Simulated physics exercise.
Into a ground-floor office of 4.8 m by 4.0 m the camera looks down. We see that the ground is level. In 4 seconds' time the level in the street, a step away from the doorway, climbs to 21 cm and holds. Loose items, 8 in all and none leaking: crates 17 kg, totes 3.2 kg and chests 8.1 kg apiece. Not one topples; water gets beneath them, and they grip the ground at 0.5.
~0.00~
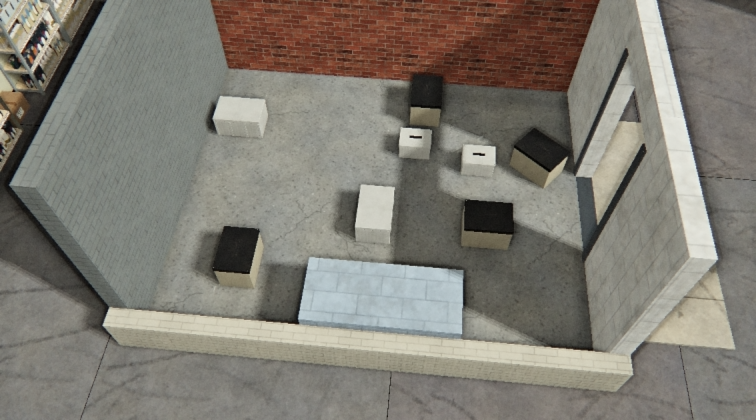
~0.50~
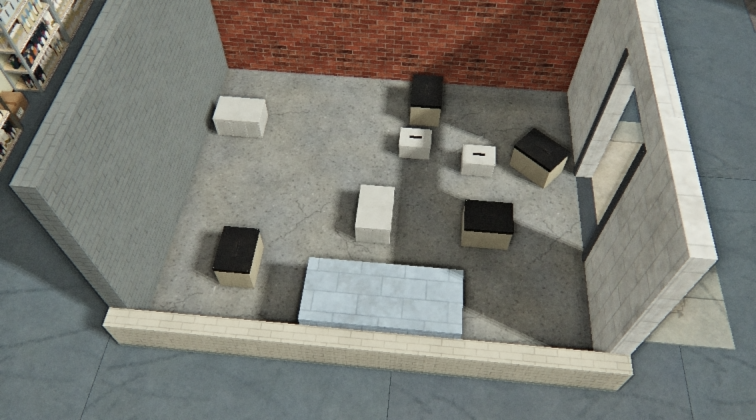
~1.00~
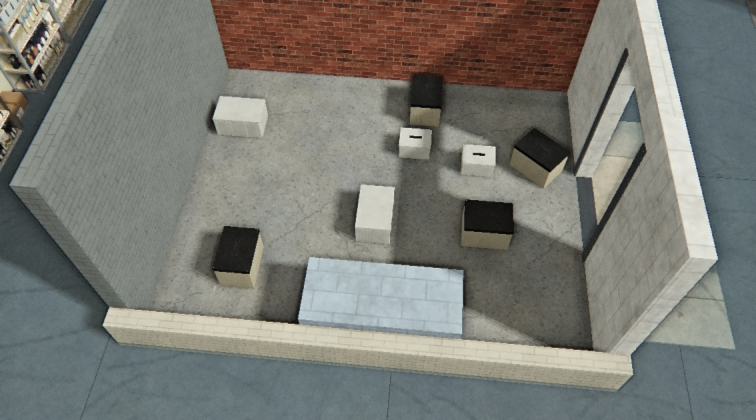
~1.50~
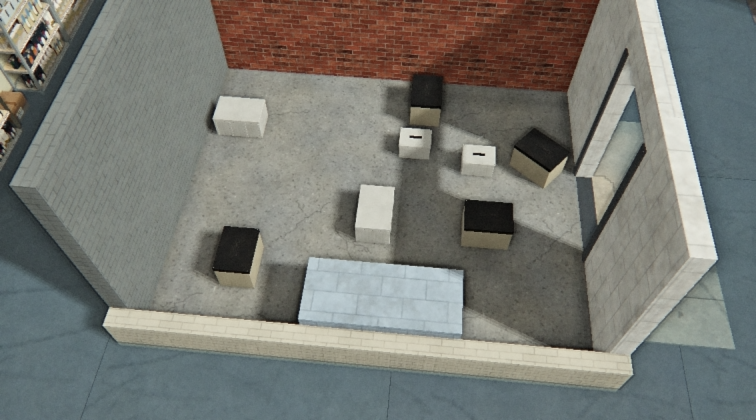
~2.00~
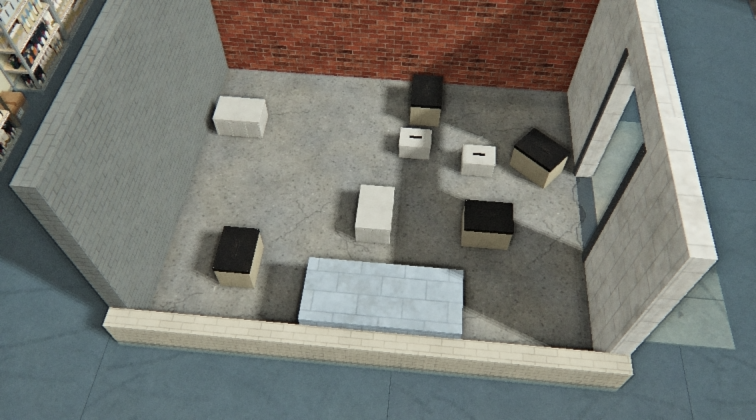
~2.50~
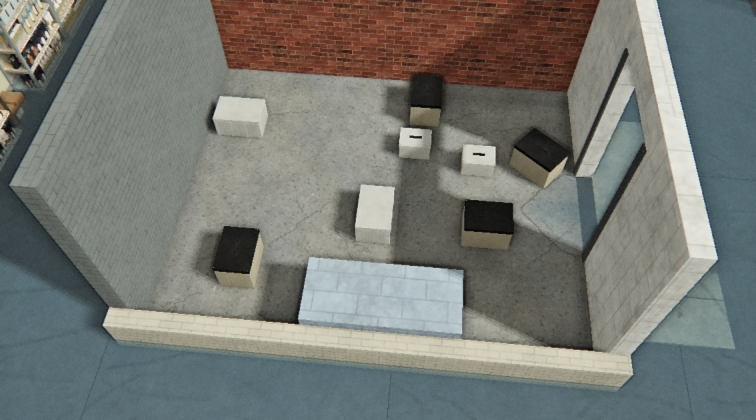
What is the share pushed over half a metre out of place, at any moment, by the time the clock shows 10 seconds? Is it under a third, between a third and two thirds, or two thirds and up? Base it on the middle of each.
The number moved that far will hit two thirds or go past.
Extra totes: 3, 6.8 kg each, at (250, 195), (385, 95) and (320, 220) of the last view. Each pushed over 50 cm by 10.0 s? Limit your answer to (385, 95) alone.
The answer is within the limit.
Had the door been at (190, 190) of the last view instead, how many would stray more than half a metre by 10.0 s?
Count: 5.
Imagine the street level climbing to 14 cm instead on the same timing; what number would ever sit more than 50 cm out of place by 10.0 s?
That would make 3 of them.
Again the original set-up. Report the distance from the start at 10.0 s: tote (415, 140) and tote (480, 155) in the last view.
200 cm, 350 cm.
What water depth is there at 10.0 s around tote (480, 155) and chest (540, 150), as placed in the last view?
Around 12 cm and 3 cm.
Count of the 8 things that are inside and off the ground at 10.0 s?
Count: 6.
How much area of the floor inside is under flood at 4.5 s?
Roughly 6.5 m2 of it is wet.
After 3.5 s 0 of 8 are over 50 cm from their spots; 0 afloat.
After 4.5 s 1 of 8 are over 50 cm from their spots; 0 afloat.
After 7.0 s 5 of 8 are over 50 cm from their spots; 1 afloat.
After 10.0 s 7 of 8 are over 50 cm from their spots, and 7 have been at some point; 6 afloat.
